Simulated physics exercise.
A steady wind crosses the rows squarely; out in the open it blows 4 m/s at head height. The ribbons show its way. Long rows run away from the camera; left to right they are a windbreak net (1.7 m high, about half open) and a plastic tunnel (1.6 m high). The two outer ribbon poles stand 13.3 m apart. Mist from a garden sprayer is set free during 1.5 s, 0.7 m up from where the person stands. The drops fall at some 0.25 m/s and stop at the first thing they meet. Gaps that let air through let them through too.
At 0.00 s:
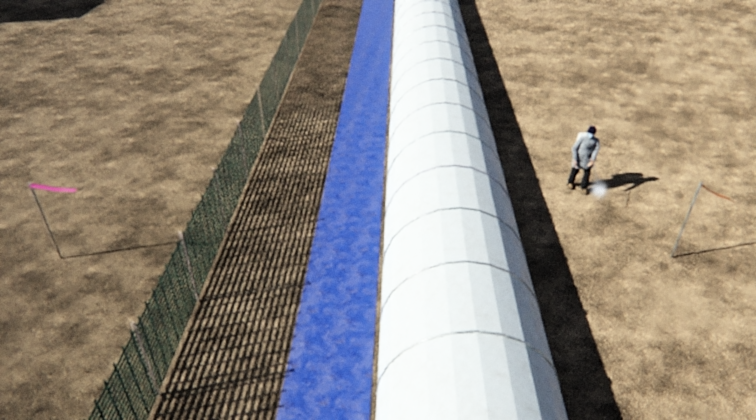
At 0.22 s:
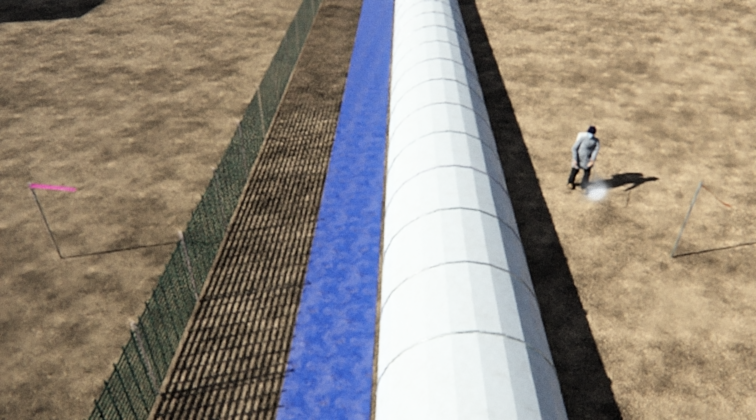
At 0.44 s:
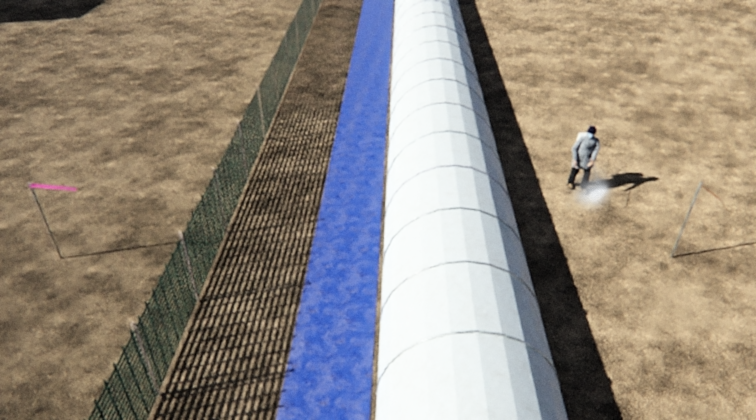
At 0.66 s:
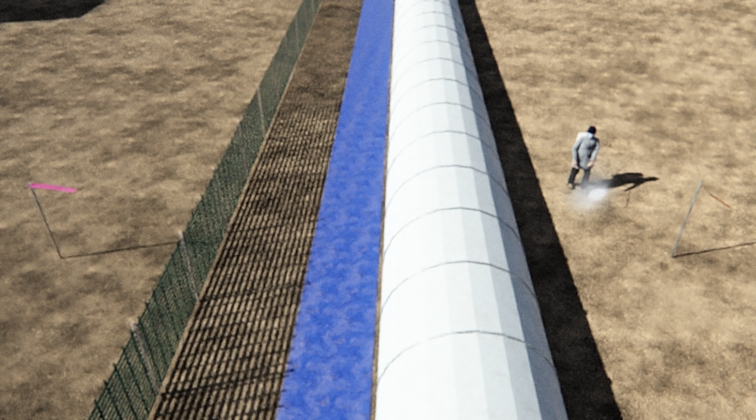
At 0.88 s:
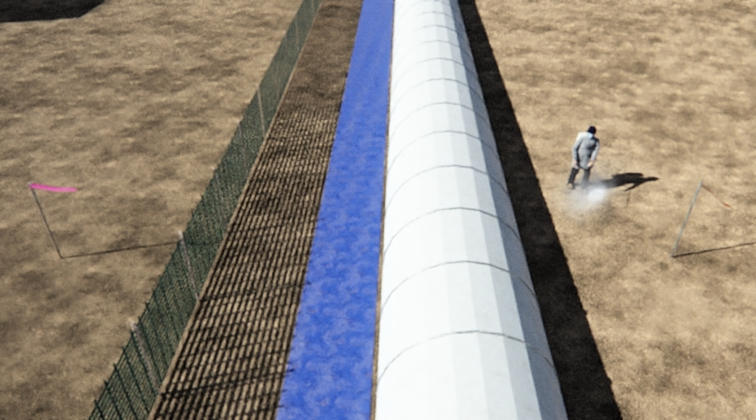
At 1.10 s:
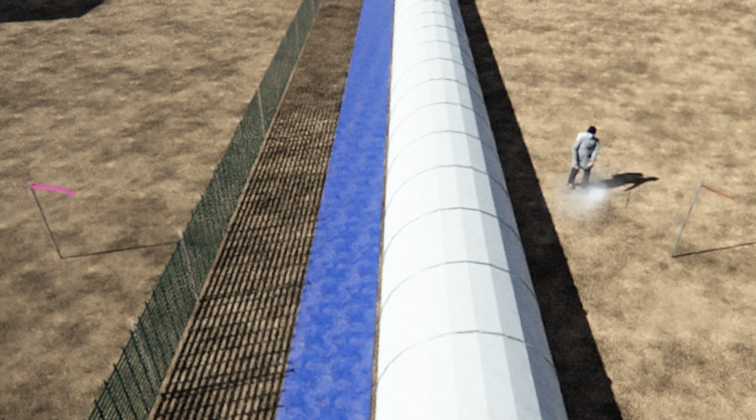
On a stretch of dry, bare ground, a person stood right of a long white plastic tunnel, with a blue strip and a net fence beyond, while low mist gradually spread, mostly leftward.
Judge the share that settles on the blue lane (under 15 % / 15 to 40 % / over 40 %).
The share landing there is not even 15 %.
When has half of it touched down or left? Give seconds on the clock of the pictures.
At about 4.5 s.
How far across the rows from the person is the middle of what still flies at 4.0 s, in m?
Roughly 0.5 m.
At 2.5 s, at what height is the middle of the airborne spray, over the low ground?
About 0.6 m.
After 2.5 s, 81 % is in the air or yet to come; 0 % lies on the blue lane; the middle of what still flies is 0.6 m above the low ground, near (575, 191).
After 4.0 s, 58 % is in the air or yet to come; 0 % lies on the blue lane; the middle of what still flies is 0.7 m above the low ground, near (573, 188).
After 8.0 s, 26 % is in the air or yet to come; 0 % lies on the blue lane; the middle of what still flies is 0.9 m above the low ground, near (635, 178).
After 20.0 s, 2 % is in the air or yet to come; 0 % lies on the blue lane.
After 45.0 s, 0 % is in the air or yet to come; 0 % lies on the blue lane.
